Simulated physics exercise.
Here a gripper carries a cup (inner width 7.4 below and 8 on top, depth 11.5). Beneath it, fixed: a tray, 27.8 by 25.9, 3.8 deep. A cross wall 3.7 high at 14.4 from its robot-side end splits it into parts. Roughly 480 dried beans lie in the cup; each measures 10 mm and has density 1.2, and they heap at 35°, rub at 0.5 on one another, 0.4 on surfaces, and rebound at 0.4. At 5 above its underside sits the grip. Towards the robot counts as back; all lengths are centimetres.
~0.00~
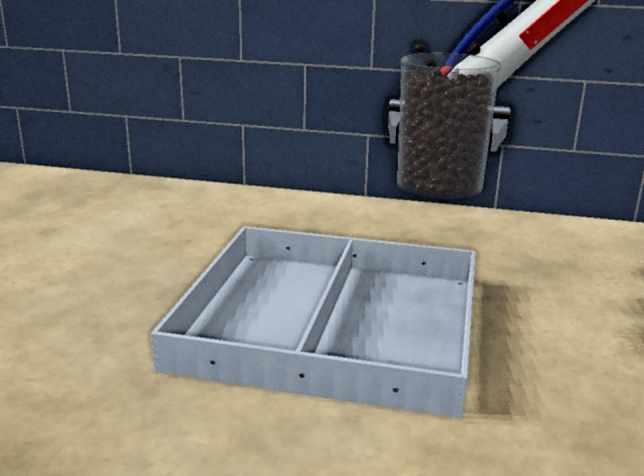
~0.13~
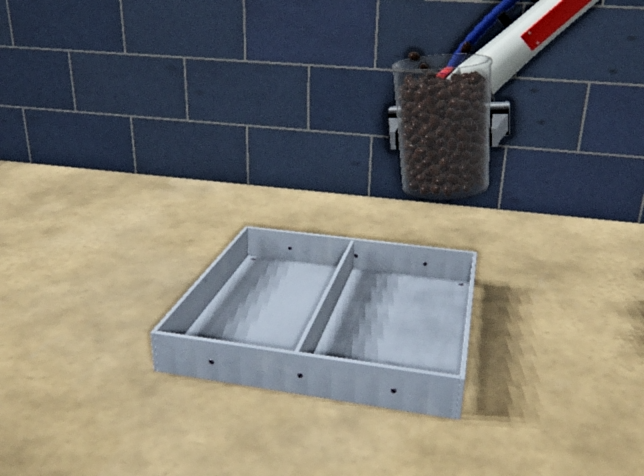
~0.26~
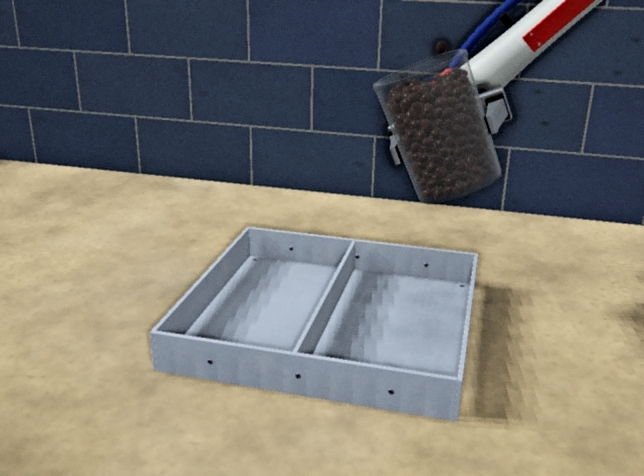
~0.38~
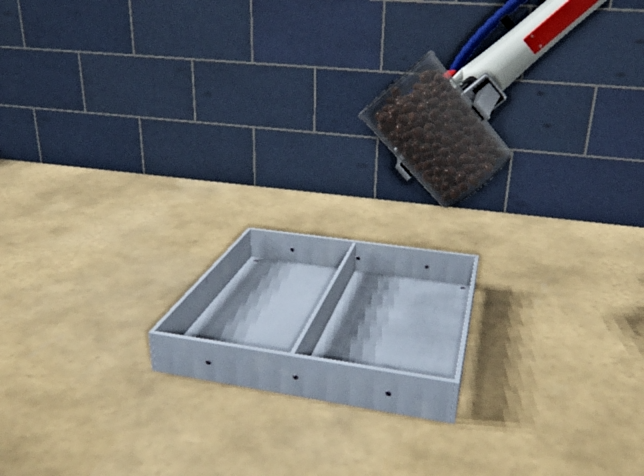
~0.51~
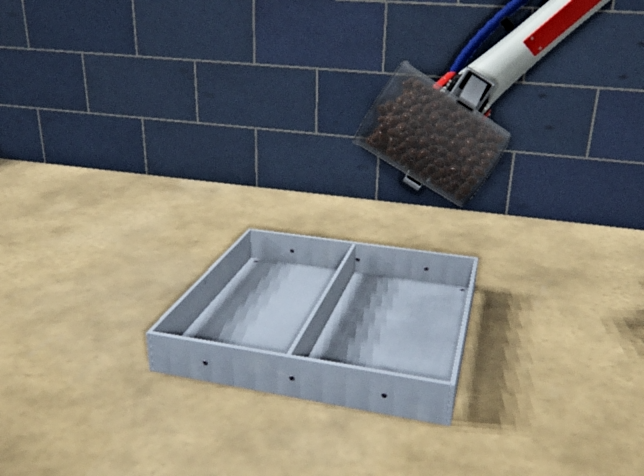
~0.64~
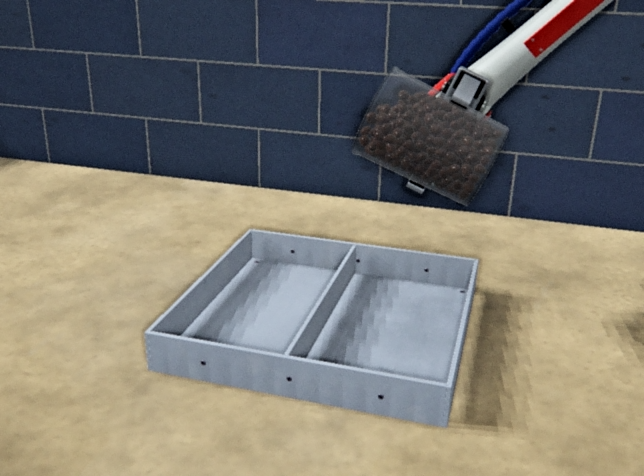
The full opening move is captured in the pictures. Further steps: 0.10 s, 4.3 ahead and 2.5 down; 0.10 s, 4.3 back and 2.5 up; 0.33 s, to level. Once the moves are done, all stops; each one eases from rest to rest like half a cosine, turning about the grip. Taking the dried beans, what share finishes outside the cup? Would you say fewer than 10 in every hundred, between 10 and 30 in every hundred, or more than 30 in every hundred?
Between 10 and 30 in every hundred.
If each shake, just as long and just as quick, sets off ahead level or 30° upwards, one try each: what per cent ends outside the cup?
First try about 35 %, second try about 65 %.
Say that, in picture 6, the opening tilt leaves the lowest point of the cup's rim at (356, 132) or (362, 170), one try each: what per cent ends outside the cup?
Around 10 per cent, then around 40 per cent.
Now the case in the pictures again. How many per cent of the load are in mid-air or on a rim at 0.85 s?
About 12 %.
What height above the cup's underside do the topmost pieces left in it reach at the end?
Around 11.0 cm above the underside.
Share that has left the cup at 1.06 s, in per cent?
I'd put it at some 15 percent up to then.
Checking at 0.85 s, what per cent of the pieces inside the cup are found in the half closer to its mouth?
45 %.
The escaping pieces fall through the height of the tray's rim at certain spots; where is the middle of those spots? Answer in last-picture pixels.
Look at roughly (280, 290) in the last picture.
After 0.85 s, tilted 68° forward, highest piece 25 above the table; 422 in the cup, 56 in flight or on a rim.
After 1.06 s, tilted 16° forward, highest piece 27 above the table; 400 in the cup, 57 in the far-side part, 12 in the robot-side part, 6 on the table or floor, 3 in flight or on a rim.
After 1.37 s, level, highest piece 27 above the table; 400 in the cup, 56 in the far-side part, 14 in the robot-side part, 8 on the table or floor.
After 2.42 s, level, highest piece 27 above the table; 400 in the cup, 56 in the far-side part, 14 in the robot-side part, 8 on the table or floor.
In the end, 400 in the cup, 56 in the far-side part, 14 in the robot-side part, 8 on the table or floor. That is 16 % outside the cup.
